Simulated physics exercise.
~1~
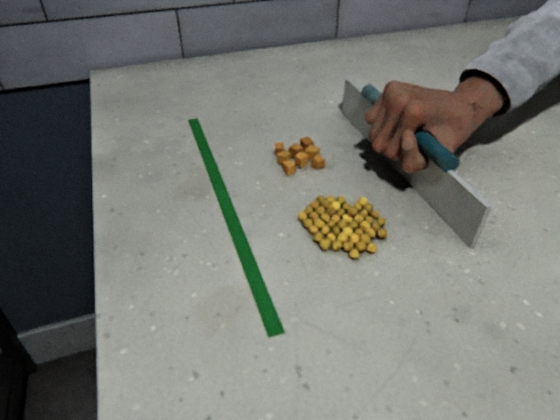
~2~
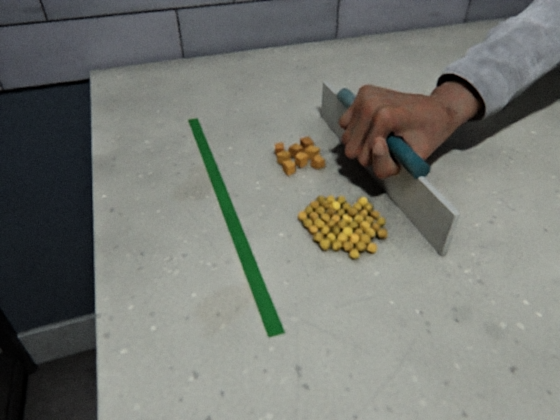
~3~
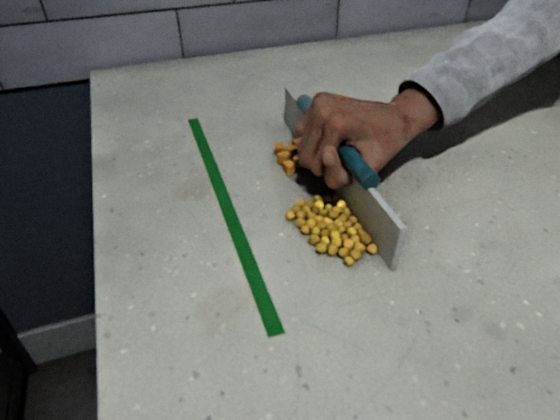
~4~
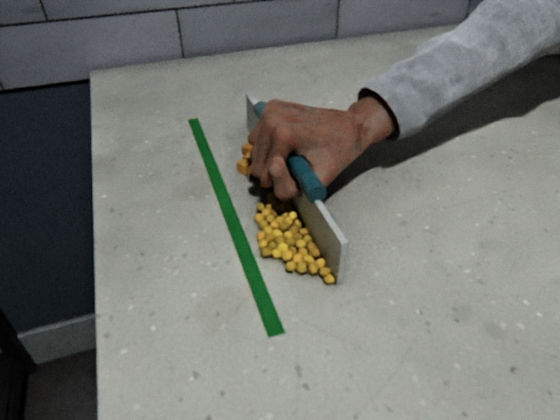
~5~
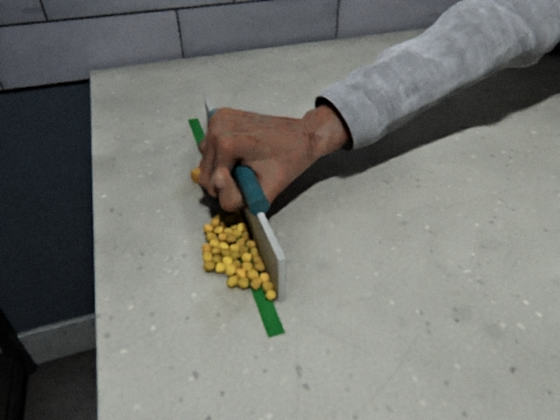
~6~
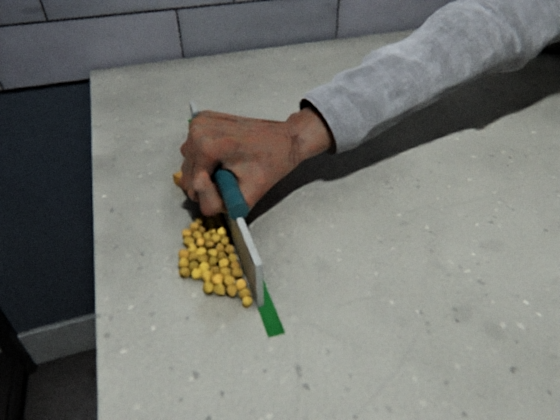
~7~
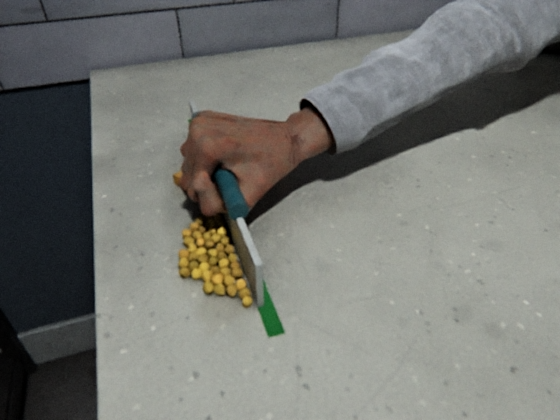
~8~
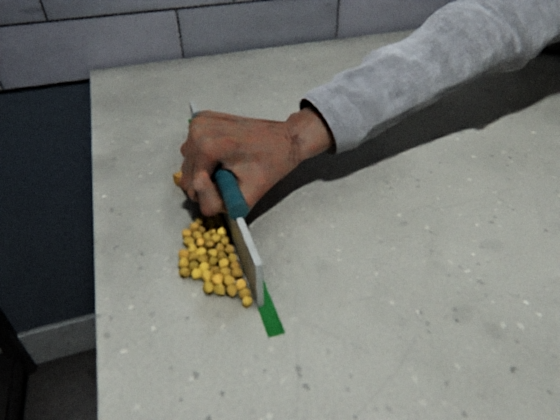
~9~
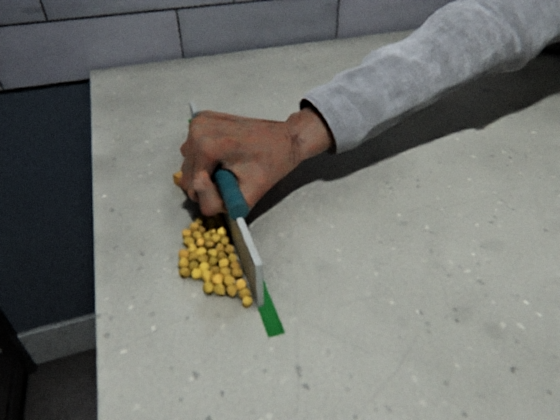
We see a hand slide a teal-handled scraper leftward across a pale countertop, pushing a handful of yellow pieces and a smaller group of orange ones past a strip of green tape, until the blade stops at the tape with the pieces still on the counter.
